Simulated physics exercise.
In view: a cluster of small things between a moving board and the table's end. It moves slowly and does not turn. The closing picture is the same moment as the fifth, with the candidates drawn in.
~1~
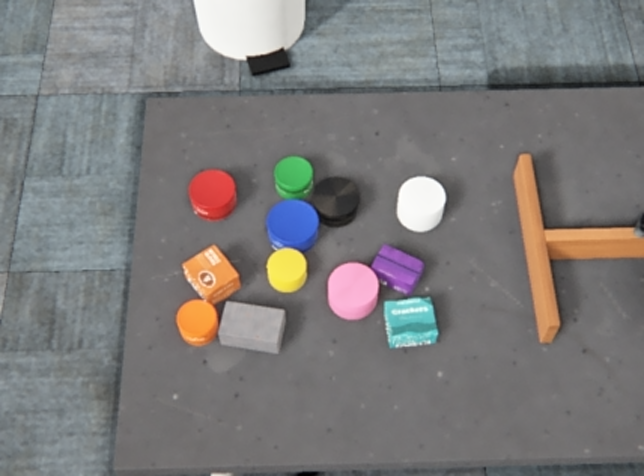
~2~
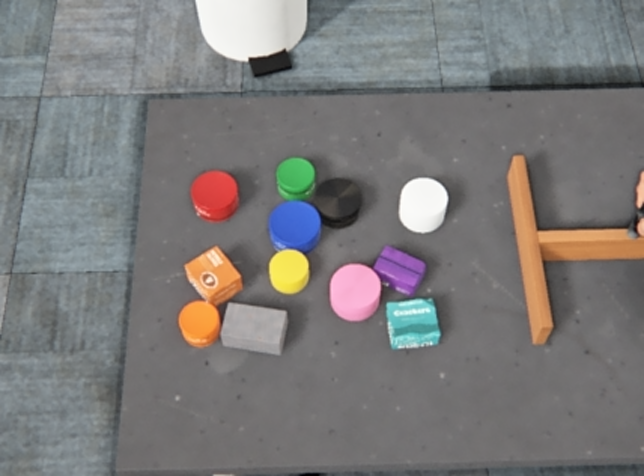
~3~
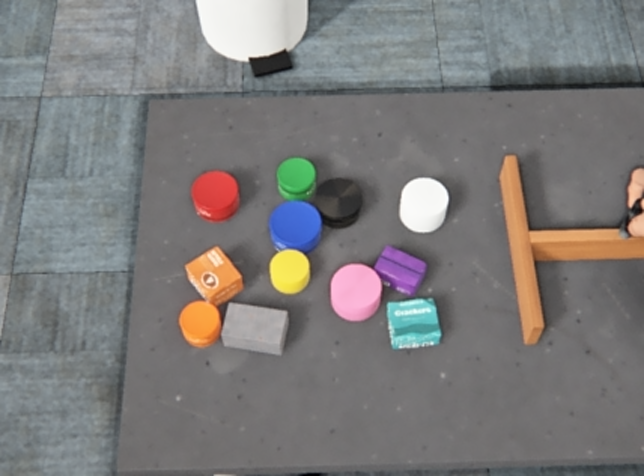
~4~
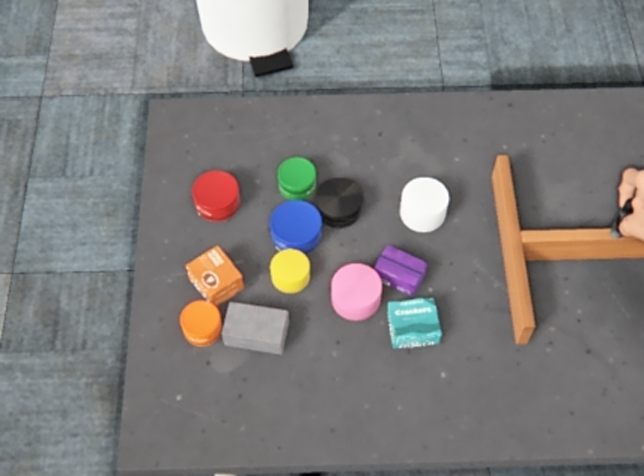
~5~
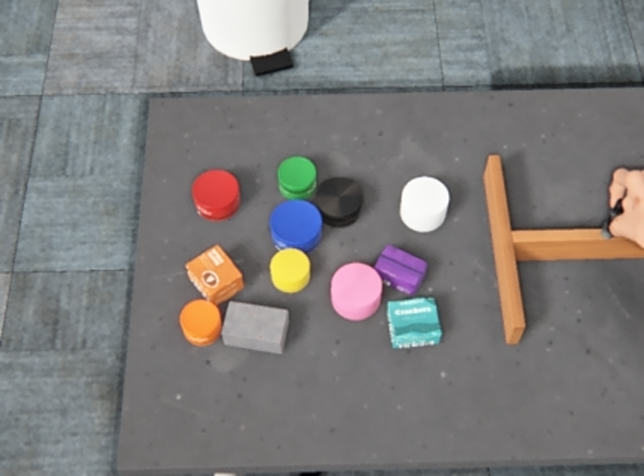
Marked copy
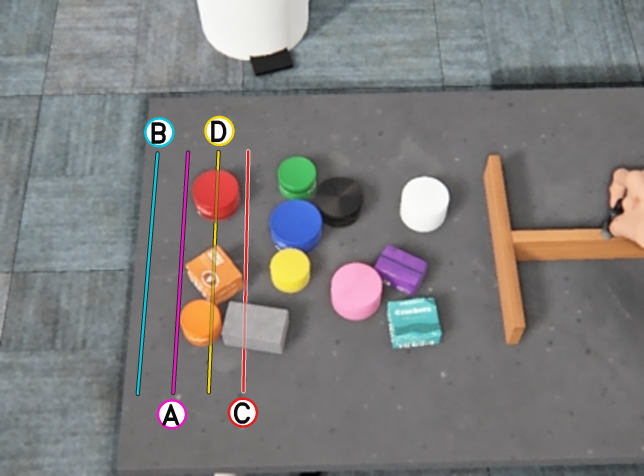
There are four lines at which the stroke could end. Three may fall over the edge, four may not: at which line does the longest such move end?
As far as mark D.
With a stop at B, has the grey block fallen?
Yes.
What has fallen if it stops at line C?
It is the orange jar.
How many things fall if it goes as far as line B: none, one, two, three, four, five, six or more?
By then, six or more.
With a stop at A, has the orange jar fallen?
Yes.
On the marked copy, A at (181, 264); B at (148, 265); C at (246, 262); D at (214, 263).
Following D. Soon after the start, board (402, 239); green tub (291, 176); turquoise packet (376, 323).
Later, board (297, 241); orange jar (166, 324); orange box (189, 279).
In the end, board (215, 243); orange box over the edge; orange jar over the edge; two fallen.
As for the rest, A drops six; B drops eleven; C is within the limit but short.
